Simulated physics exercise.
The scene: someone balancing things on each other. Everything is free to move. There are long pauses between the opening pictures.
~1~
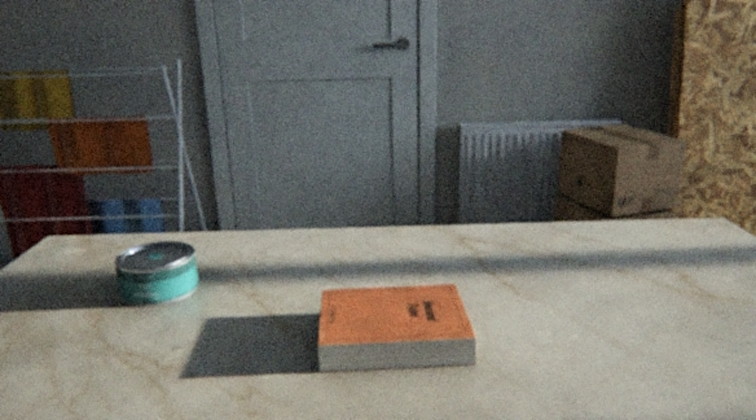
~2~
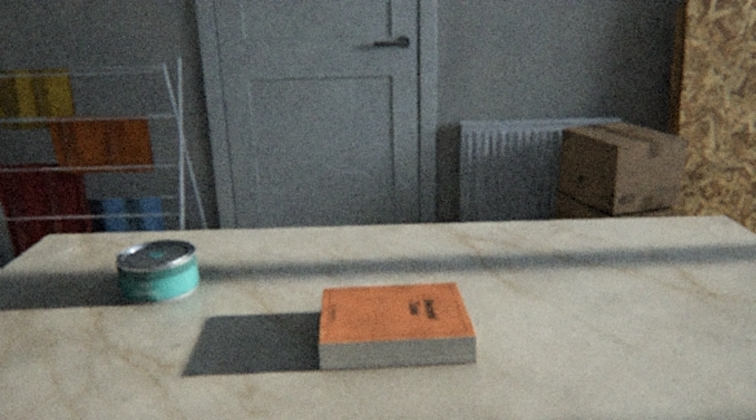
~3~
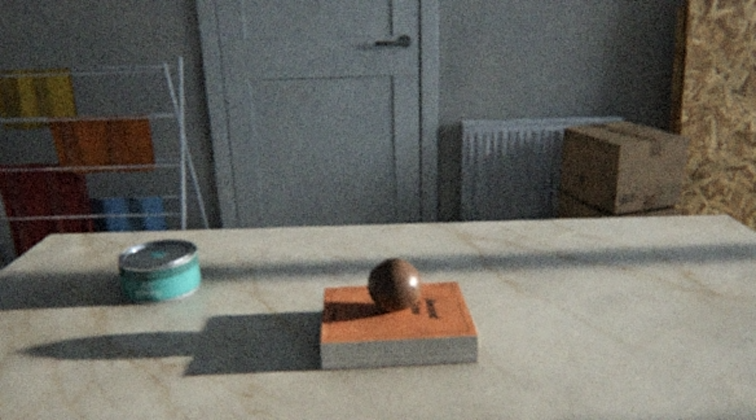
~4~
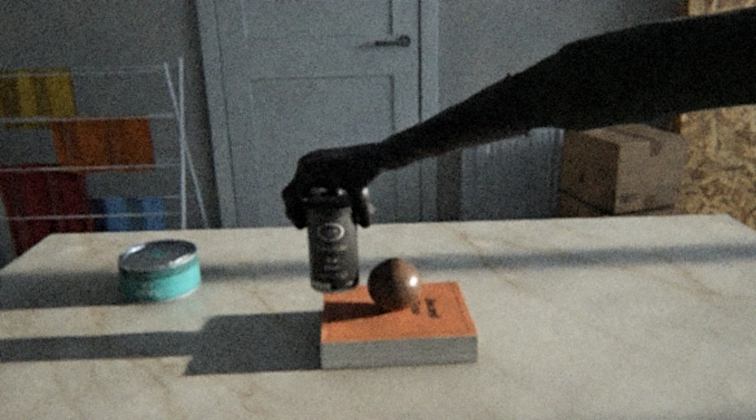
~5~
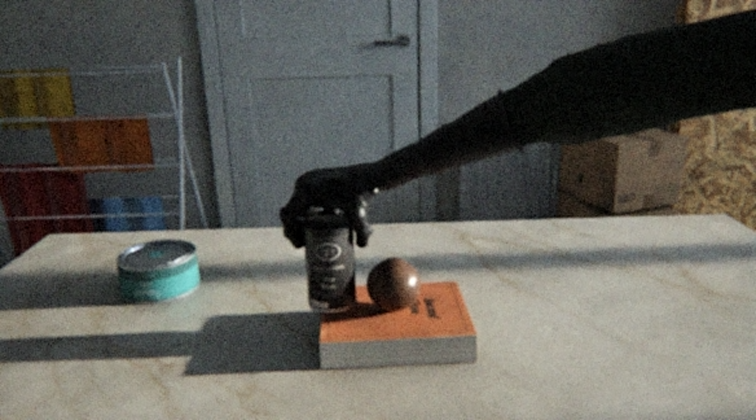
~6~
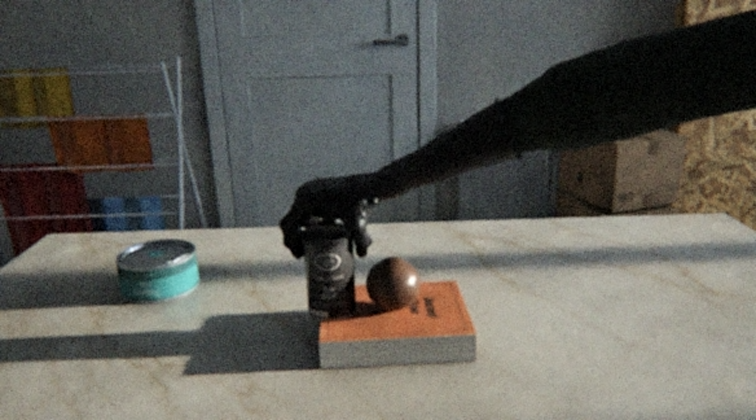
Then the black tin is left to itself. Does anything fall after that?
Here the pile stays up.
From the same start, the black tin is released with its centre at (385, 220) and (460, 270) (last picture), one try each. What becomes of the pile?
In the first case it comes apart; in the second case it holds.
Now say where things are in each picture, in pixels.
In the first picture, the last thing is not in view yet; orange book (393, 324).
In the second picture, the last thing is not in view yet.
In the third picture, the last thing is not in view yet; turquoise tub (160, 270).
The fourth picture shows still above its spot; black tin (333, 243); orange book (395, 322).
The fifth picture shows still above its spot; black tin (330, 262); brown onion (394, 284).
The sixth picture shows set down, still held; black tin (330, 272); turquoise tub (158, 270).
Then, 0.30 s past the last view, nothing moves.
Then, 0.90 s past the last view, black tin resting near (330, 273).
Then, 1.50 s past the last view, black tin resting near (330, 272).
Finally, all 4 still in place. Final places as the last picture's camera would see them, black tin near (330, 273). The pile holds.
